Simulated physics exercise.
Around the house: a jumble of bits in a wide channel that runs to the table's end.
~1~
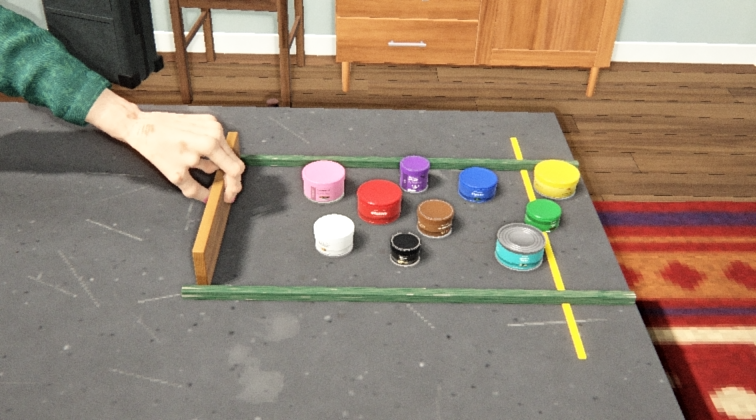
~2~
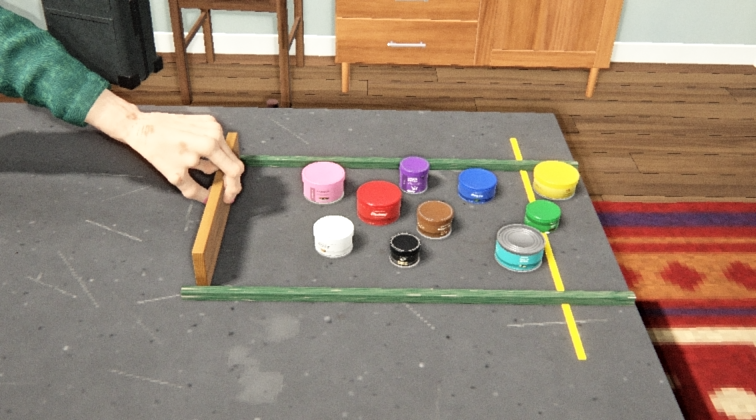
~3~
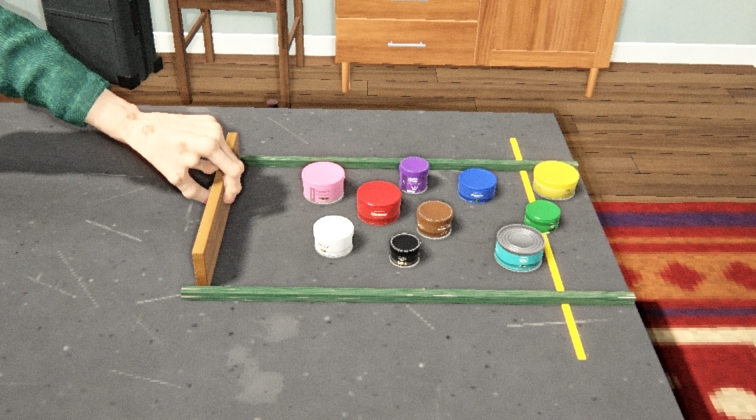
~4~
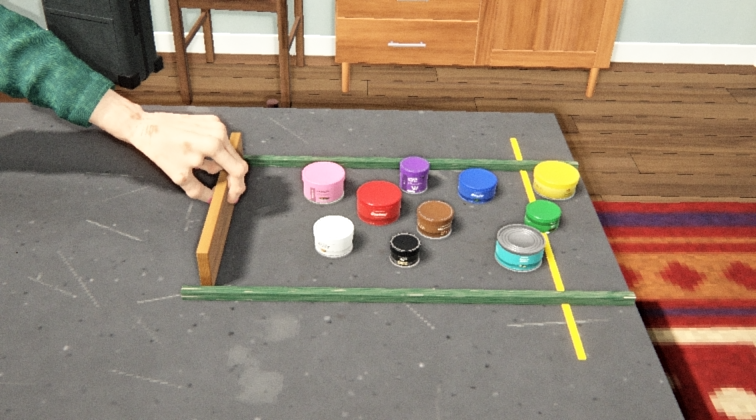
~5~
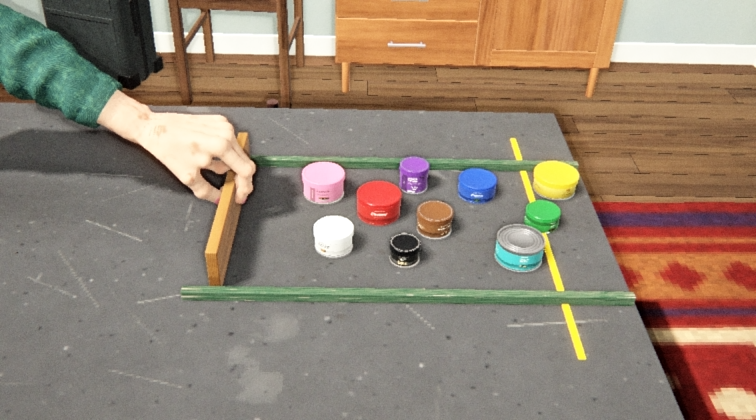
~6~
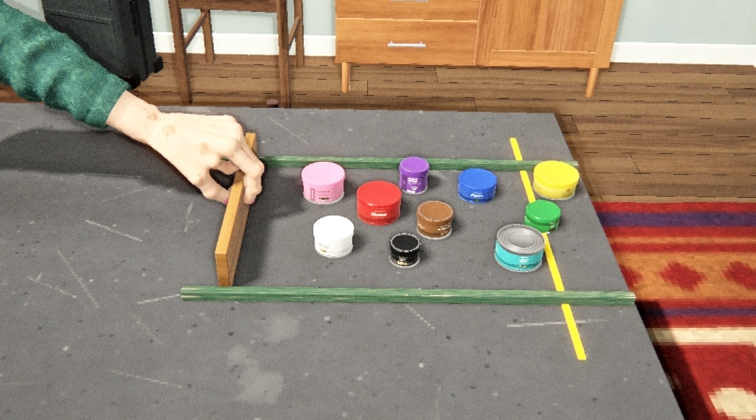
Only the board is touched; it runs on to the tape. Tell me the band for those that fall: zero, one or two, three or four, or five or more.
As it turns out, the number that fall off is one or two.
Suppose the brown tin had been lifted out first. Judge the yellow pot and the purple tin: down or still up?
The yellow pot tumbles off, the purple tin stays on.
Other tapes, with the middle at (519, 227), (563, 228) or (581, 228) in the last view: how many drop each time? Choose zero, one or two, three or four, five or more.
Taking them in turn, either one or two; 5 or more; more than four.
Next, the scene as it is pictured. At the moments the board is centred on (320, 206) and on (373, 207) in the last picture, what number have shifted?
The counts are 2 and 5.
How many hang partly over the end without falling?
Overhanging: 4.
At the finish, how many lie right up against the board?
5 of them.
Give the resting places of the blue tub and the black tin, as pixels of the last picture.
The blue tub at (587, 185), the black tin at (571, 264).
Soon after, none off yet; yellow pot at rest near (555, 181); green tub at rest near (542, 217); turquoise tin at rest near (519, 249).
In the end, the number that fall off is one or two; gone, yellow pot.
